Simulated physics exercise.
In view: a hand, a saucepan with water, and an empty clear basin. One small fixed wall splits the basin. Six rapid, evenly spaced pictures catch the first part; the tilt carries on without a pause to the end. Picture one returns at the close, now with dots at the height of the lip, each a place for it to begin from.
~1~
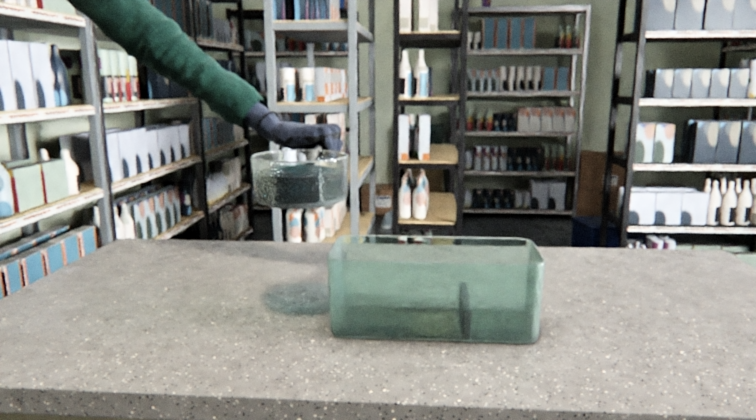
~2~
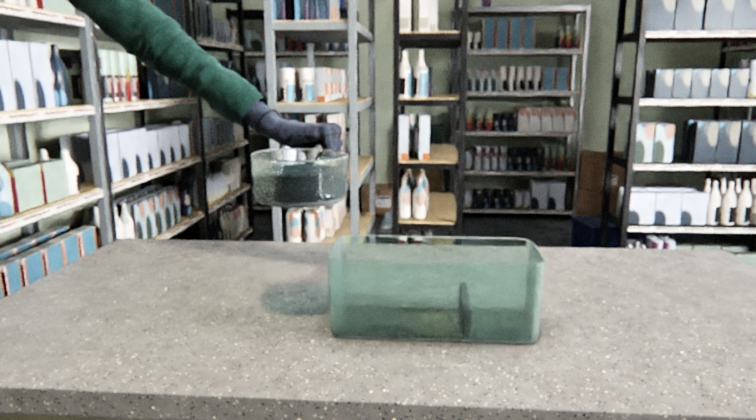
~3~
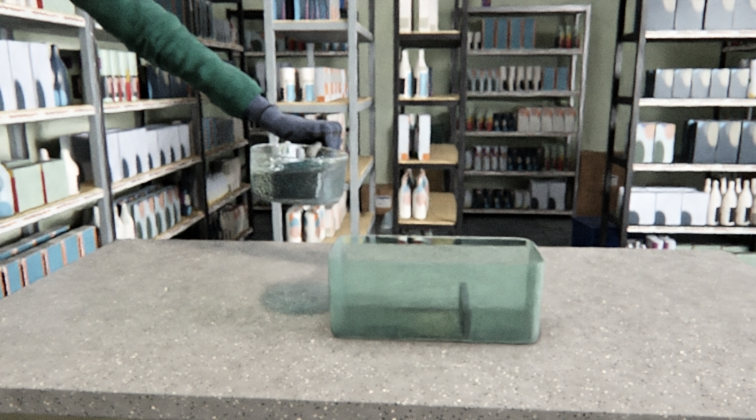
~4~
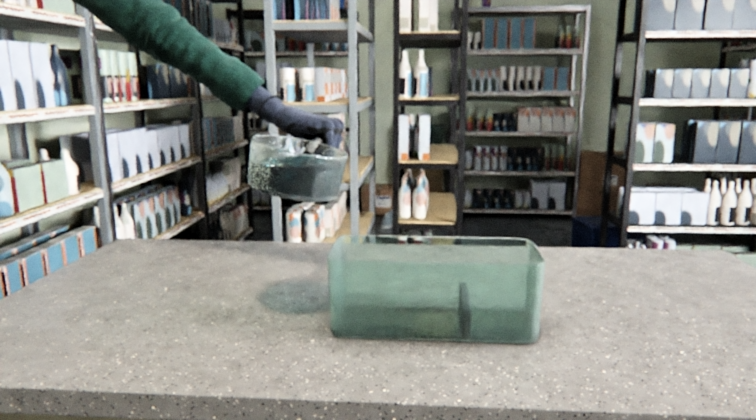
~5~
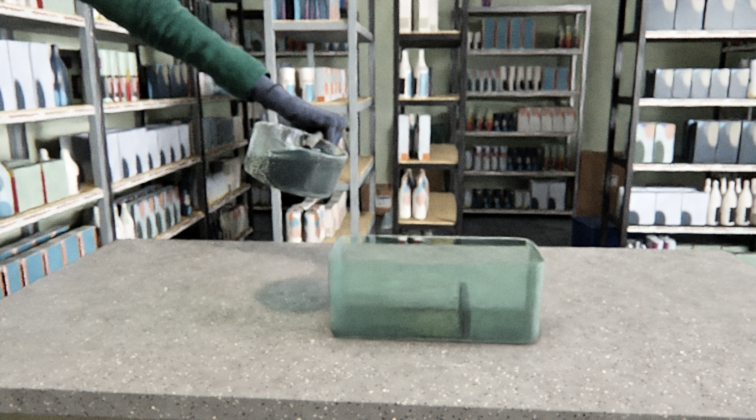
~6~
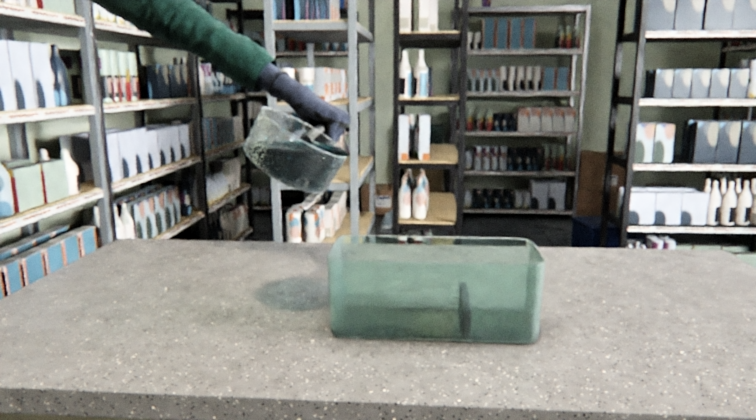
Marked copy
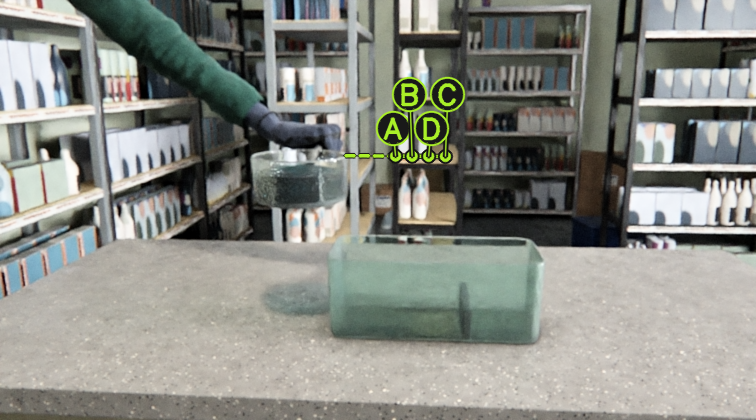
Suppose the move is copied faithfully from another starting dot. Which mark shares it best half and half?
Choose A.
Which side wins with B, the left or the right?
The right side.
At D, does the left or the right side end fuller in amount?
The right one.
On the marked copy, A at (395, 156); B at (412, 156); C at (445, 156); D at (428, 156).
For dot A, about 49 % ends left of the wall and 49 % right of it.
For dot B, about 18 % ends left of the wall and 81 % right of it.
For dot C, about 26 % ends left of the wall and 73 % right of it.
For dot D, about 12 % ends left of the wall and 87 % right of it.
